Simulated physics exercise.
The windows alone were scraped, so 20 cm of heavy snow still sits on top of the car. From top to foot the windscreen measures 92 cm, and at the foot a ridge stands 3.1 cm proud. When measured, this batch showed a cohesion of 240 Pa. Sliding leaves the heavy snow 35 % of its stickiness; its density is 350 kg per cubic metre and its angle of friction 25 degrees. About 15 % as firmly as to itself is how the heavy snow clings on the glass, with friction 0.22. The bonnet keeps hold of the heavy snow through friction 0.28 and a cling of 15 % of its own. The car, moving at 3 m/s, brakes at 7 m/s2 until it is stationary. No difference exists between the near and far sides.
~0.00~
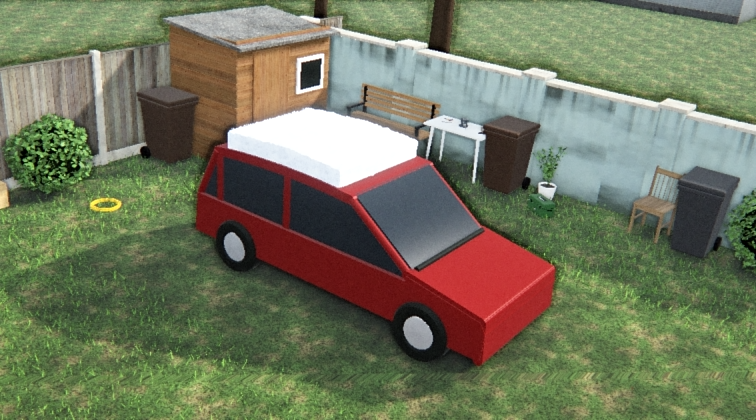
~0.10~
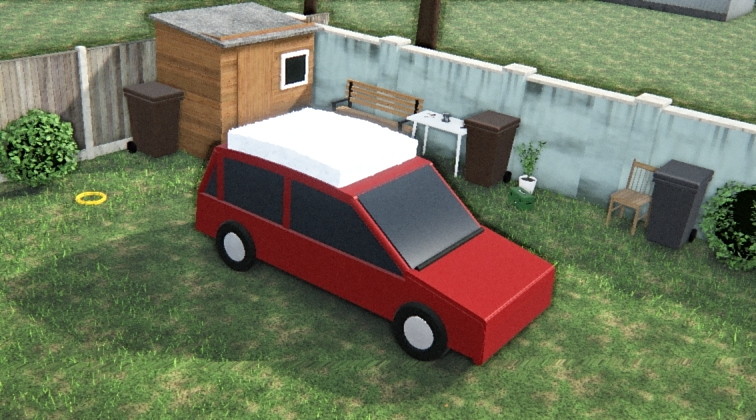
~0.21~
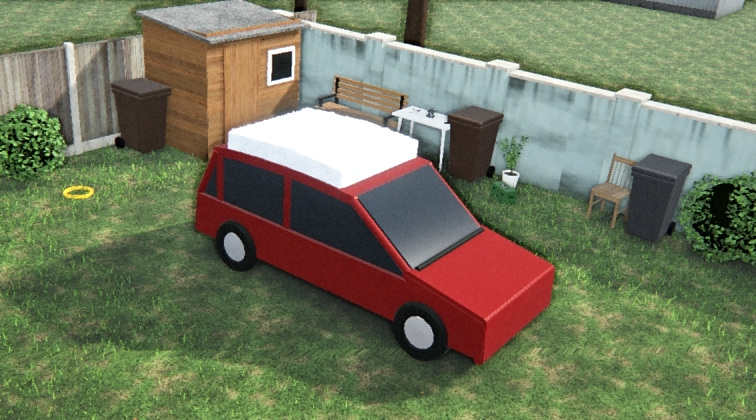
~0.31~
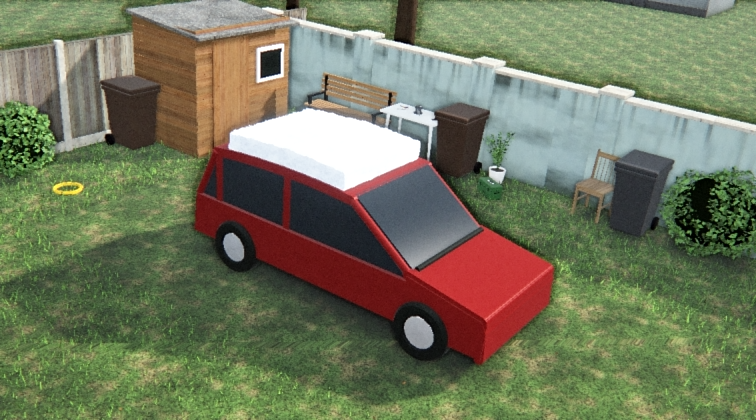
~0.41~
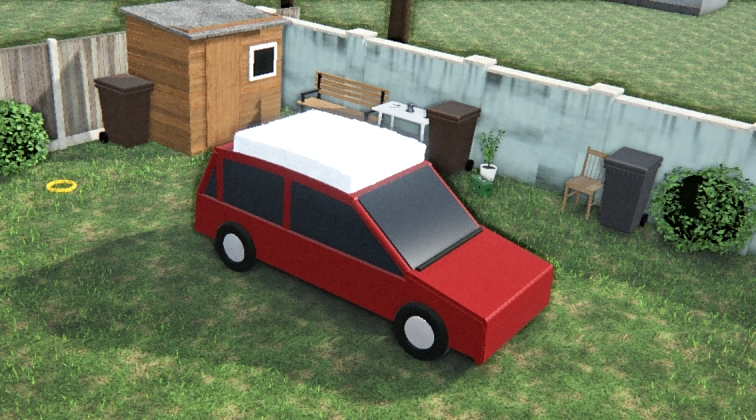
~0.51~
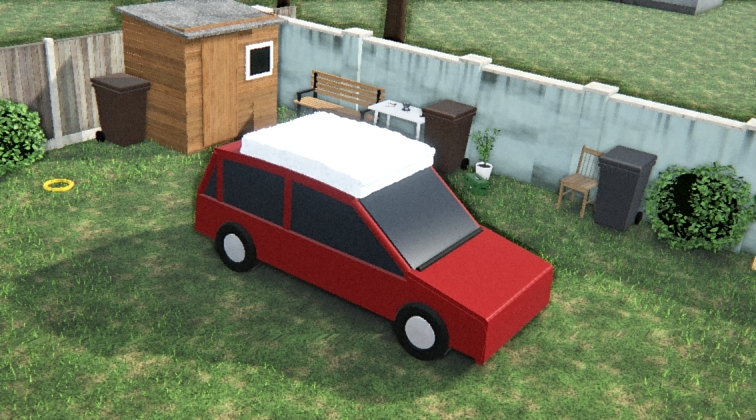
We see a red car with a thick white slab of snow on its roof move forward across a grassy yard, slowing, as the slab slides forward in one piece until its front edge slightly overhangs the windscreen's top.
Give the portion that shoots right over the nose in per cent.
16 %.
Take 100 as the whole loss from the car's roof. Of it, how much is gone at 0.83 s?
The value is close to 60 %.
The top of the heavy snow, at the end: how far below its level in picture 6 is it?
Around 0 centimetres, give or take.
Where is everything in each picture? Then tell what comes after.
In the first frame, front end of the heavy snow at (339, 184).
In the second frame, front end of the heavy snow at (339, 187).
In the third frame, front end of the heavy snow at (340, 187), its middle shifted 9 mm.
In the fourth frame, front end of the heavy snow at (344, 176), its middle shifted 4.4 cm.
In the fifth frame, front end of the heavy snow at (351, 180), its middle shifted 12 cm.
In the sixth frame, front end of the heavy snow at (361, 185), its middle shifted 24 cm, 4 % of it past the top of the windscreen, in one piece.
By 0.83 s, 72 % of the snow is on the roof, 28 % on the glass, none on the bonnet and none has gone off the nose.
By 1.19 s, 60 % of the snow is on the roof, 22 % on the glass, 17 % on the bonnet and none has gone off the nose.
By 1.56 s, 57 % of the snow is on the roof, 16 % on the glass, 25 % on the bonnet and 3 % has gone off the nose.
By 1.93 s, 57 % of the snow is on the roof, 10 % on the glass, 26 % on the bonnet and 8 % has gone off the nose.
By 2.80 s, at the end, 57 % of the snow is on the roof, 6 % on the glass, 22 % on the bonnet and 16 % has gone off the nose.
